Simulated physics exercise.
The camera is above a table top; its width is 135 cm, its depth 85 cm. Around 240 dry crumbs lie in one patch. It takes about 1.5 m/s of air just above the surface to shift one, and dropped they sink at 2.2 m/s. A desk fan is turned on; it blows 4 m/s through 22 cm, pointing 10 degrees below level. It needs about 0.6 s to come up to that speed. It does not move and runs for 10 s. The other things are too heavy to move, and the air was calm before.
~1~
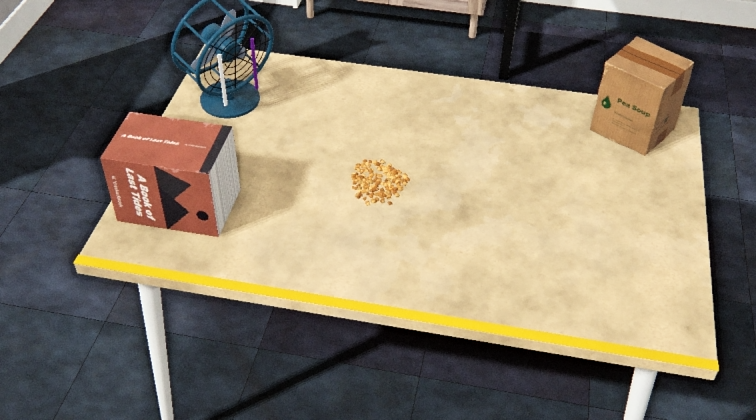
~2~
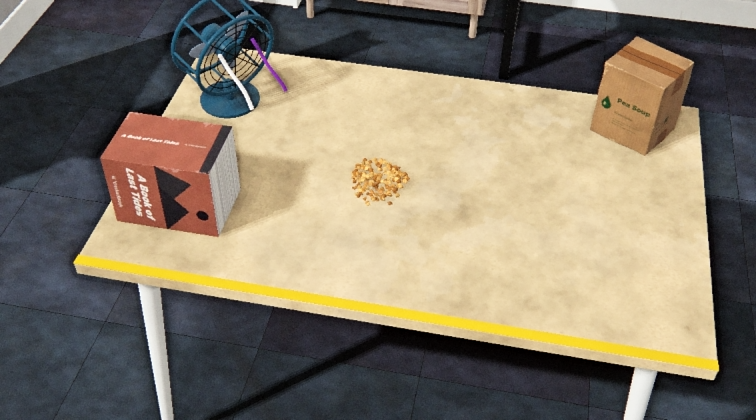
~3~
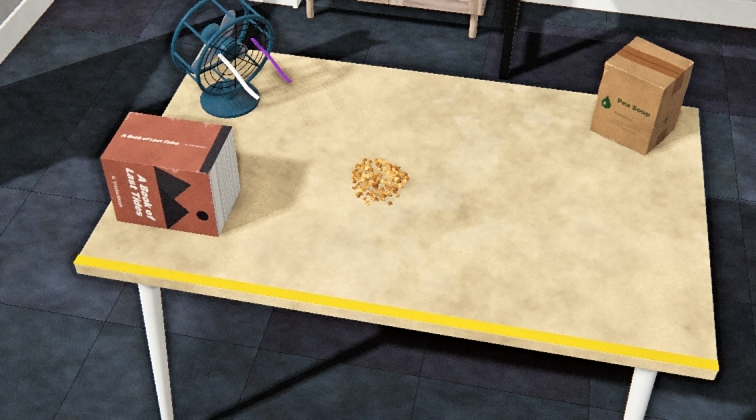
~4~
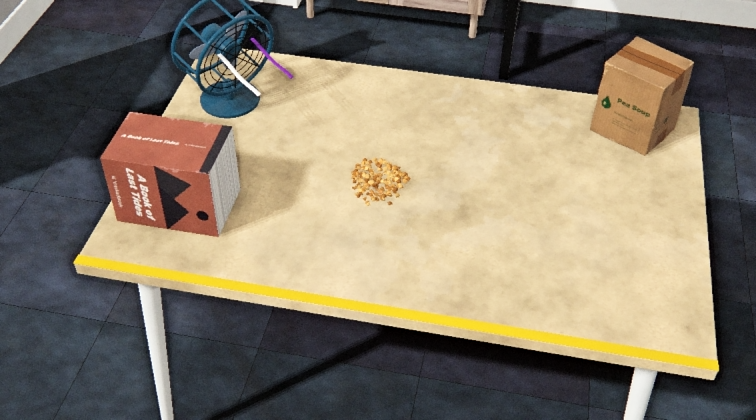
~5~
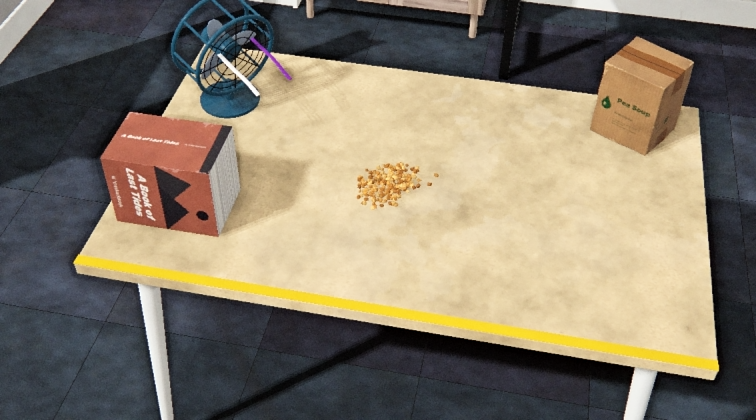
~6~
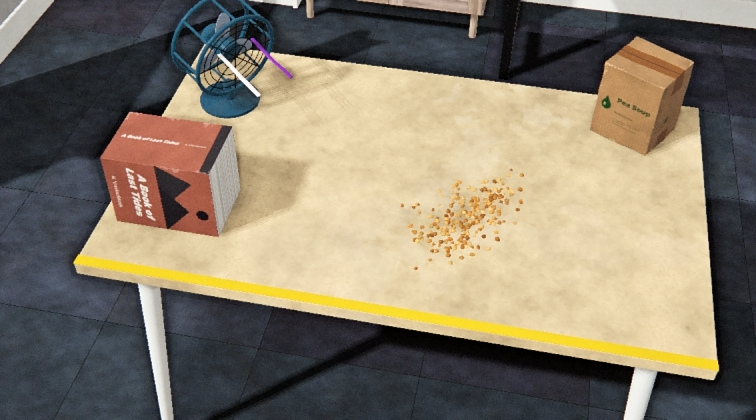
The clip opens on a yellow-edged table holding a book, a cardboard box and a blue desk fan, with a patch of dry crumbs lying still near the middle. The crumbs then start shifting to the right, away from the fan, and the whole patch slides and spreads into a looser scatter.
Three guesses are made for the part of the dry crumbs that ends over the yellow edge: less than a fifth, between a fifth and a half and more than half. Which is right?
By then between a fifth and a half are over the yellow edge.
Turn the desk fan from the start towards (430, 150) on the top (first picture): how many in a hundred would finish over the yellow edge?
In that case some 60 per cent.
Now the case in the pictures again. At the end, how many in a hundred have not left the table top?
Near 0 %.
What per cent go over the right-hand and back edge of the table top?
About 70 % right-hand, 0 % back.
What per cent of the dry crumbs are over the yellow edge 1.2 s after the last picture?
Near 30 %.
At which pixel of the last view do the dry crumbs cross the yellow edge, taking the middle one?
Near (629, 356).
Then, 1.2 s after the last picture, 32 % are over the yellow edge; 98 % have settled or left.
Then, 2.4 s after the last picture, 32 % are over the yellow edge; 99 % have settled or left.
Then, 4.7 s after the last picture, 32 % are over the yellow edge; 99 % have settled or left.
Then, 9.2 s after the last picture, at the end, 32 % are over the yellow edge.
